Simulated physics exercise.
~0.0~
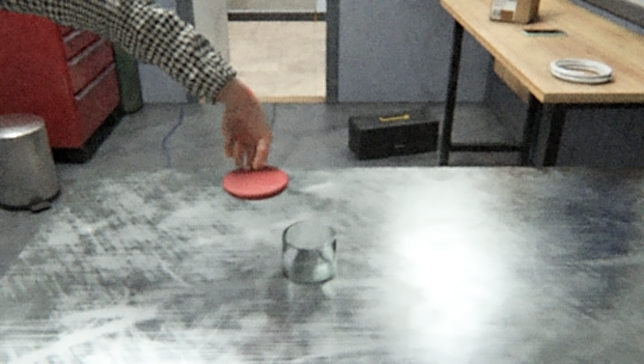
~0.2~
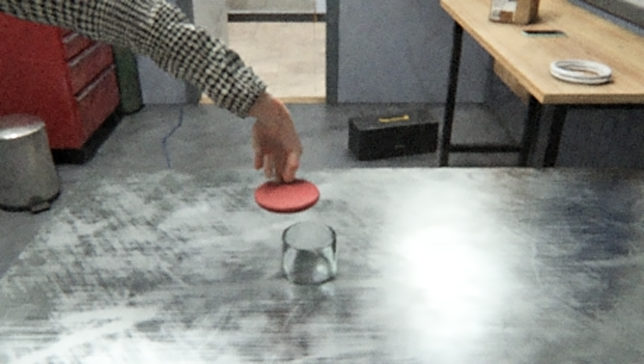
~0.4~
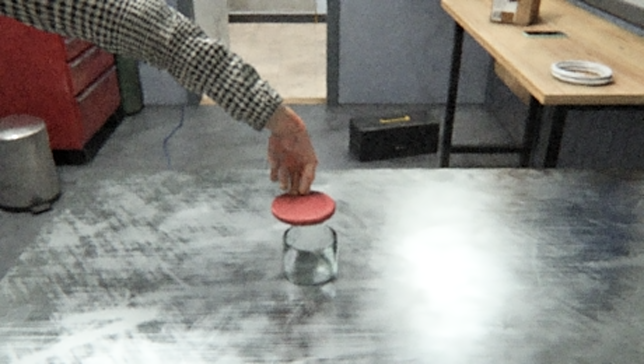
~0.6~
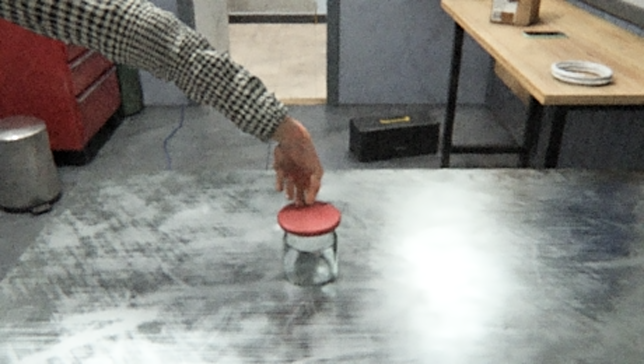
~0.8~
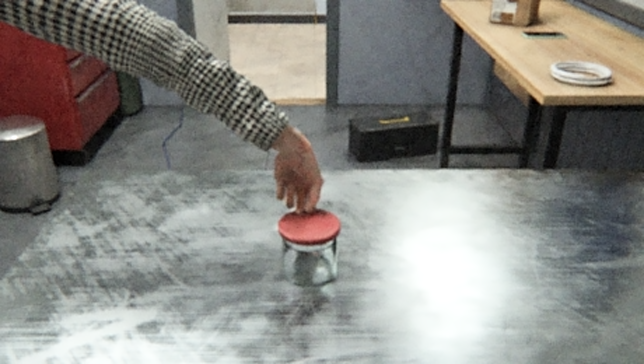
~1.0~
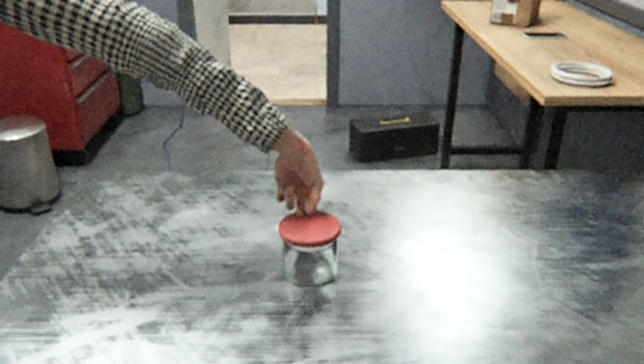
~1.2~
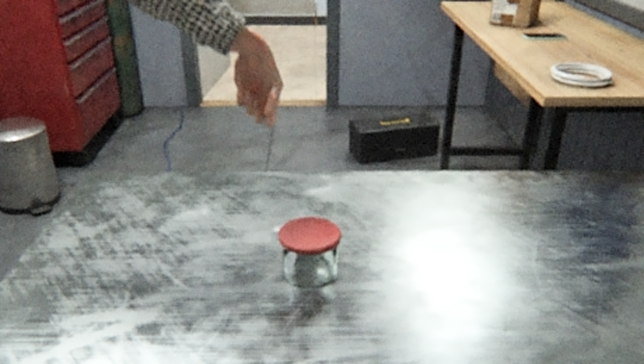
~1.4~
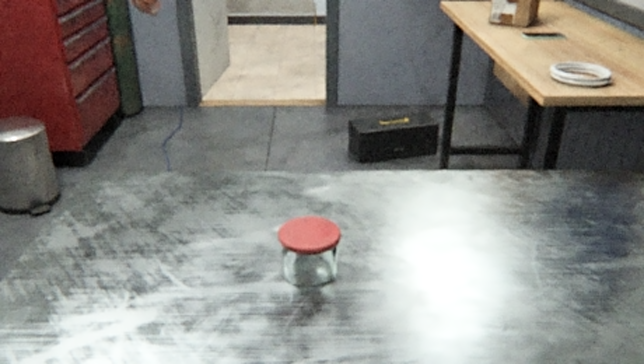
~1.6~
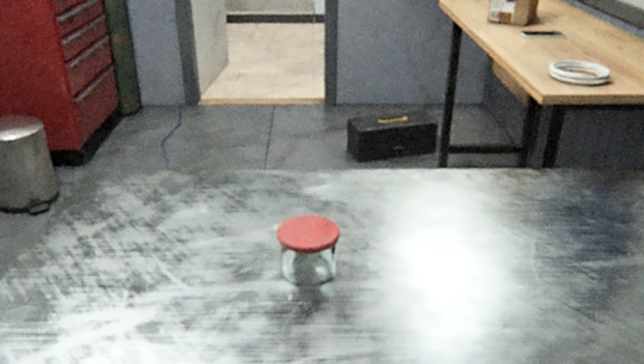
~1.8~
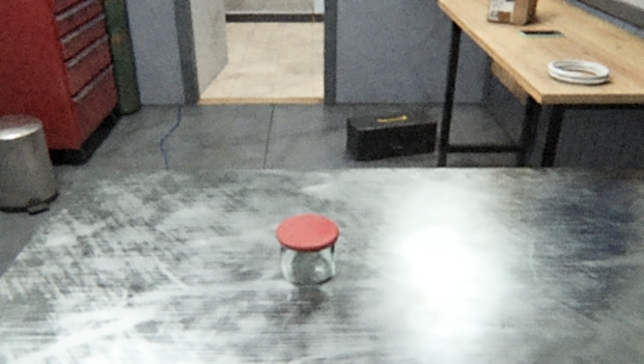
A hand in a checkered sleeve carried a round red coaster rightward over a small clear glass on a worn table, lowered it onto the rim and let go, then withdrew, leaving the coaster resting on top like a lid.
